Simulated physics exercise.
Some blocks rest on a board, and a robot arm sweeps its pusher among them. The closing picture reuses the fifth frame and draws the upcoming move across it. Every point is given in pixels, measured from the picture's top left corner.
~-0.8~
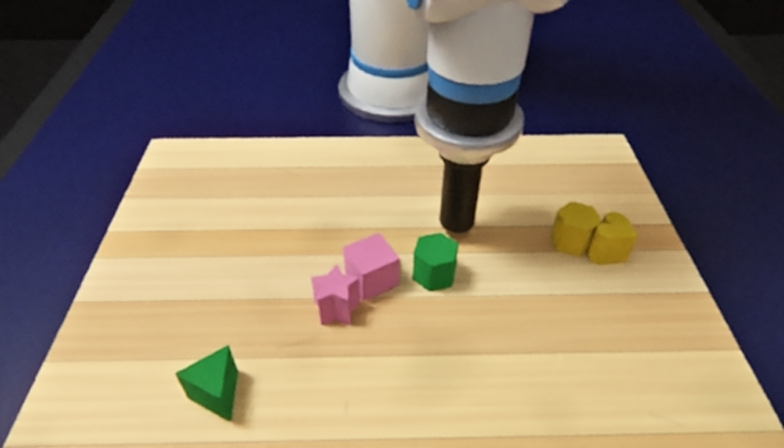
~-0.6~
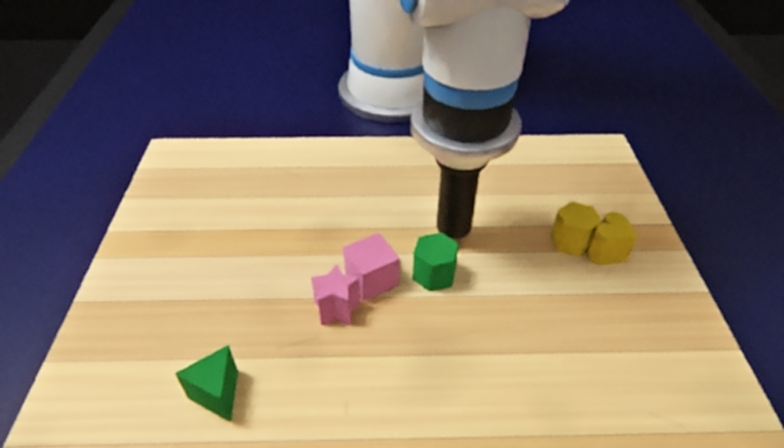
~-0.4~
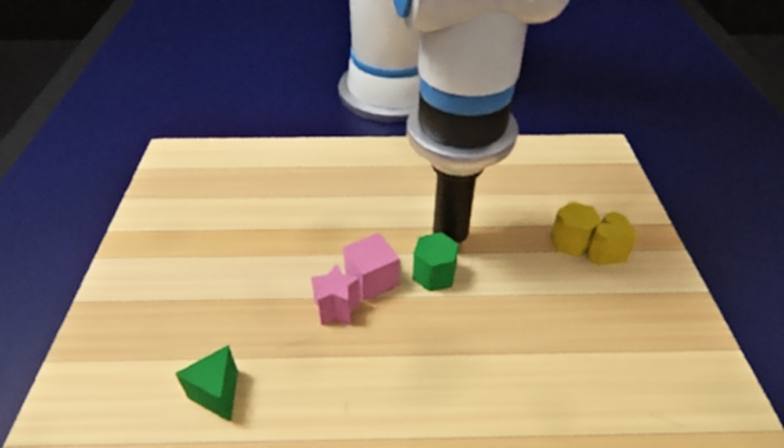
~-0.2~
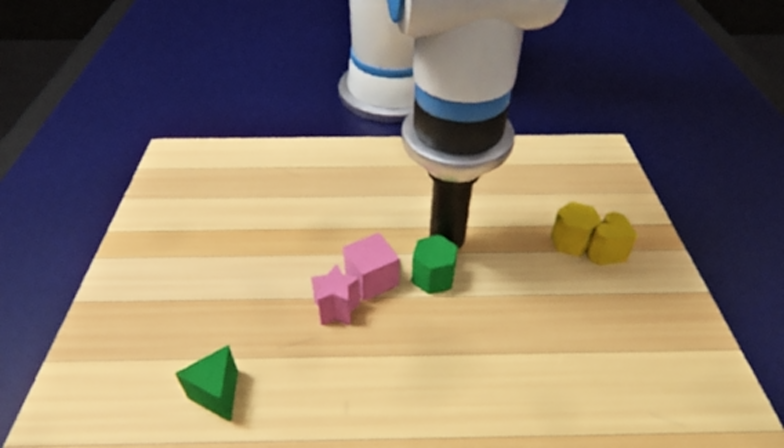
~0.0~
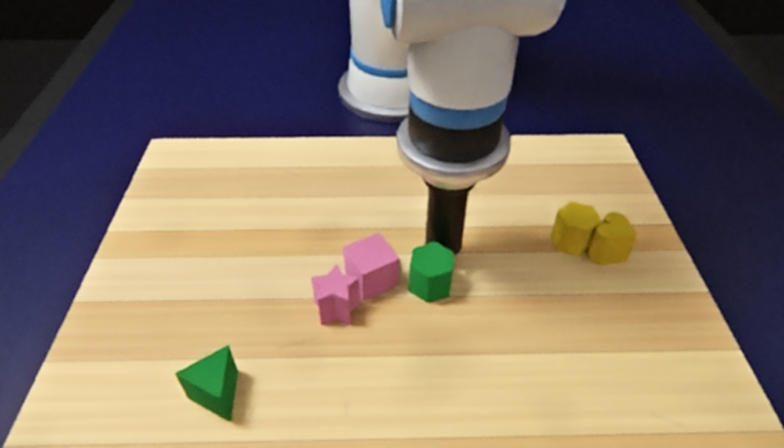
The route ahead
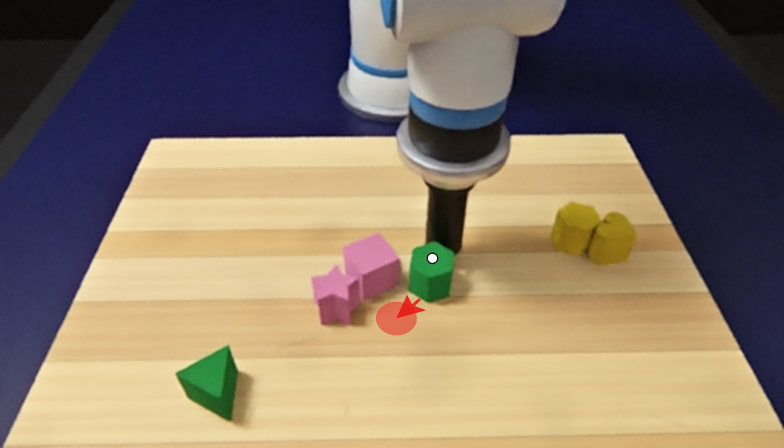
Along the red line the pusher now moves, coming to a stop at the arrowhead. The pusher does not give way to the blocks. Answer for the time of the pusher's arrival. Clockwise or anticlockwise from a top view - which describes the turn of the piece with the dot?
It ends up turned anticlockwise.
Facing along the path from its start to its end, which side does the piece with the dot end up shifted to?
Facing the way the path runs, start to end, you'll find the piece with the dot has shifted left.
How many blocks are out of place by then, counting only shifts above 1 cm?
Looking at the path, I think only one of the blocks ends up more than 1 cm away.
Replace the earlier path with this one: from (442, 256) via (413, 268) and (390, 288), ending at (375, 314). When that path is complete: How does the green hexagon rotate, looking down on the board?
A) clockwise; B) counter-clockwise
The one that fits is B, counter-clockwise.
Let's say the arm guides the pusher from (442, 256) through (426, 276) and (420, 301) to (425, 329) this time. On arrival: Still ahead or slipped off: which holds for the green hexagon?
The pusher should keep driving it forward.
The line goes from (442, 256) through (435, 278) and (419, 299) to (396, 318); the dot is on the green hexagon.
On the path given first. Halfway along, pusher (429, 279); green hexagon (423, 296), turned 15° anticlockwise.
At the end, pusher (397, 308); pink square unmoved; green hexagon (412, 328), turned 70° anticlockwise.
